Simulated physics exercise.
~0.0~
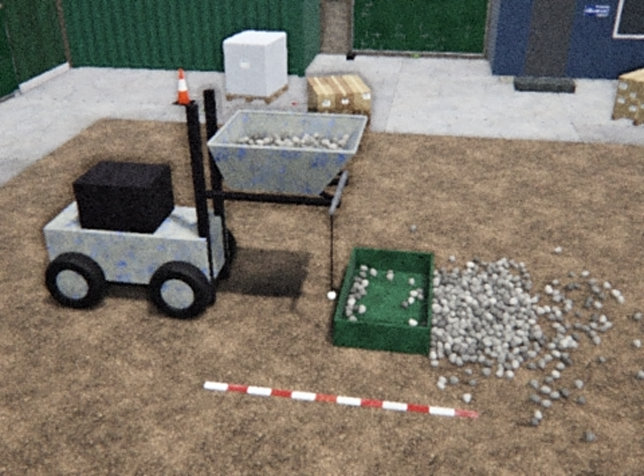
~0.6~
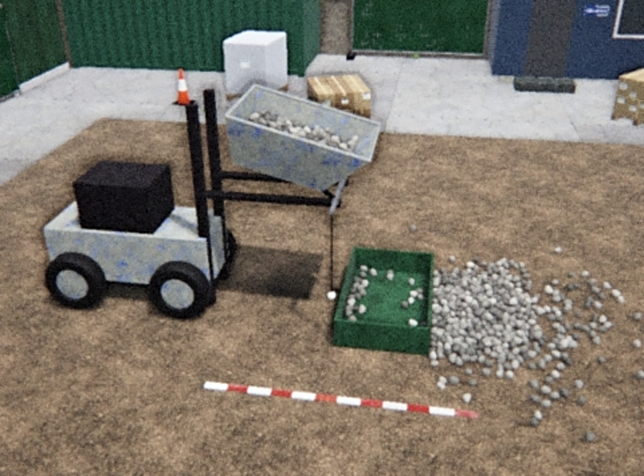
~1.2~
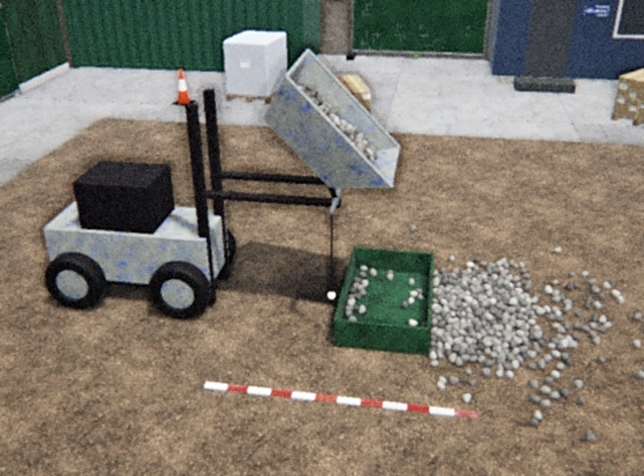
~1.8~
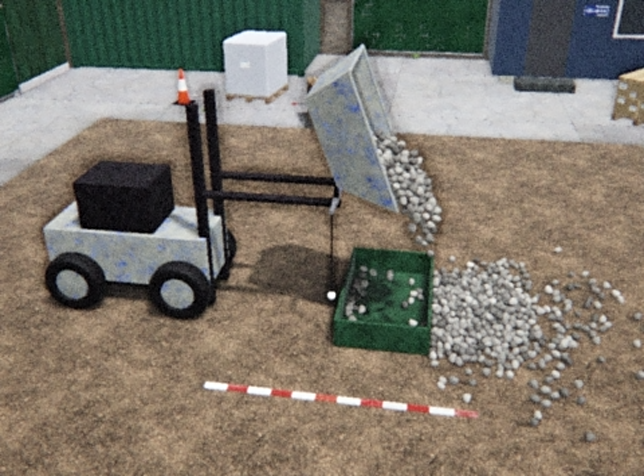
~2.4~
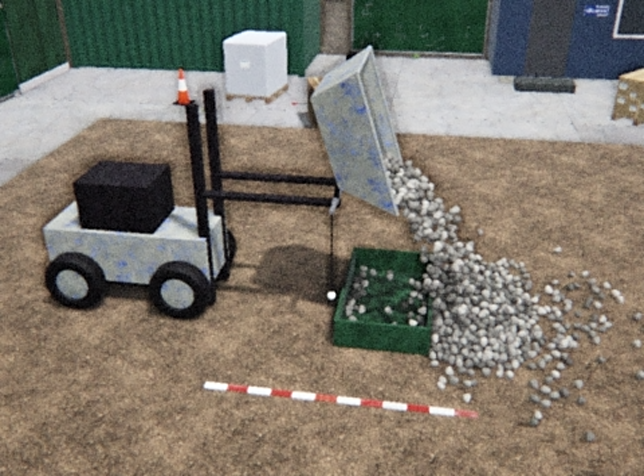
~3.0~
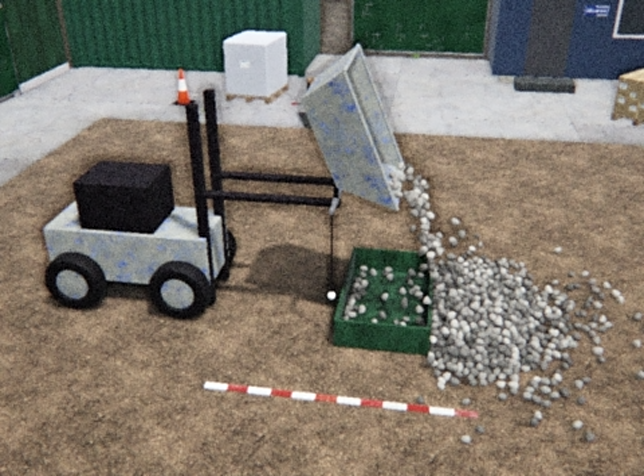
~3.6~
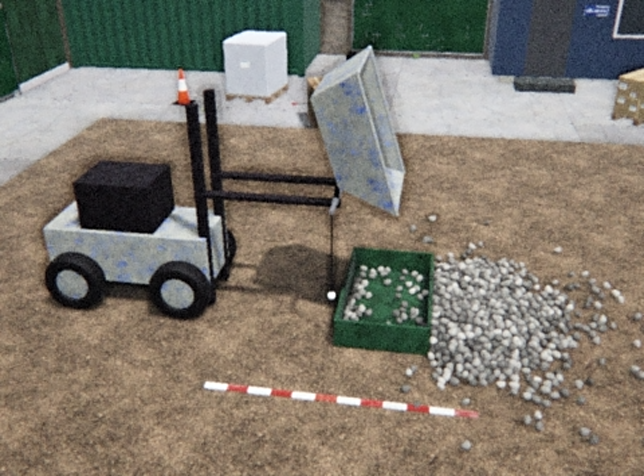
A speckled metal skip full of pale round stones hangs from the mast of a small four-wheeled truck, above a green bin with a few stones in it and a heap of similar stones lying to its right. The skip tips forward to the right, gently at first, then steeply, until stones pour over its lip. They stream down mostly past the bin onto the heap, while some drop inside. The steep skip rocks slightly back and forward as the last stones fall. It ends tilted and empty, with only a scattering in the bin and a larger heap beside it.
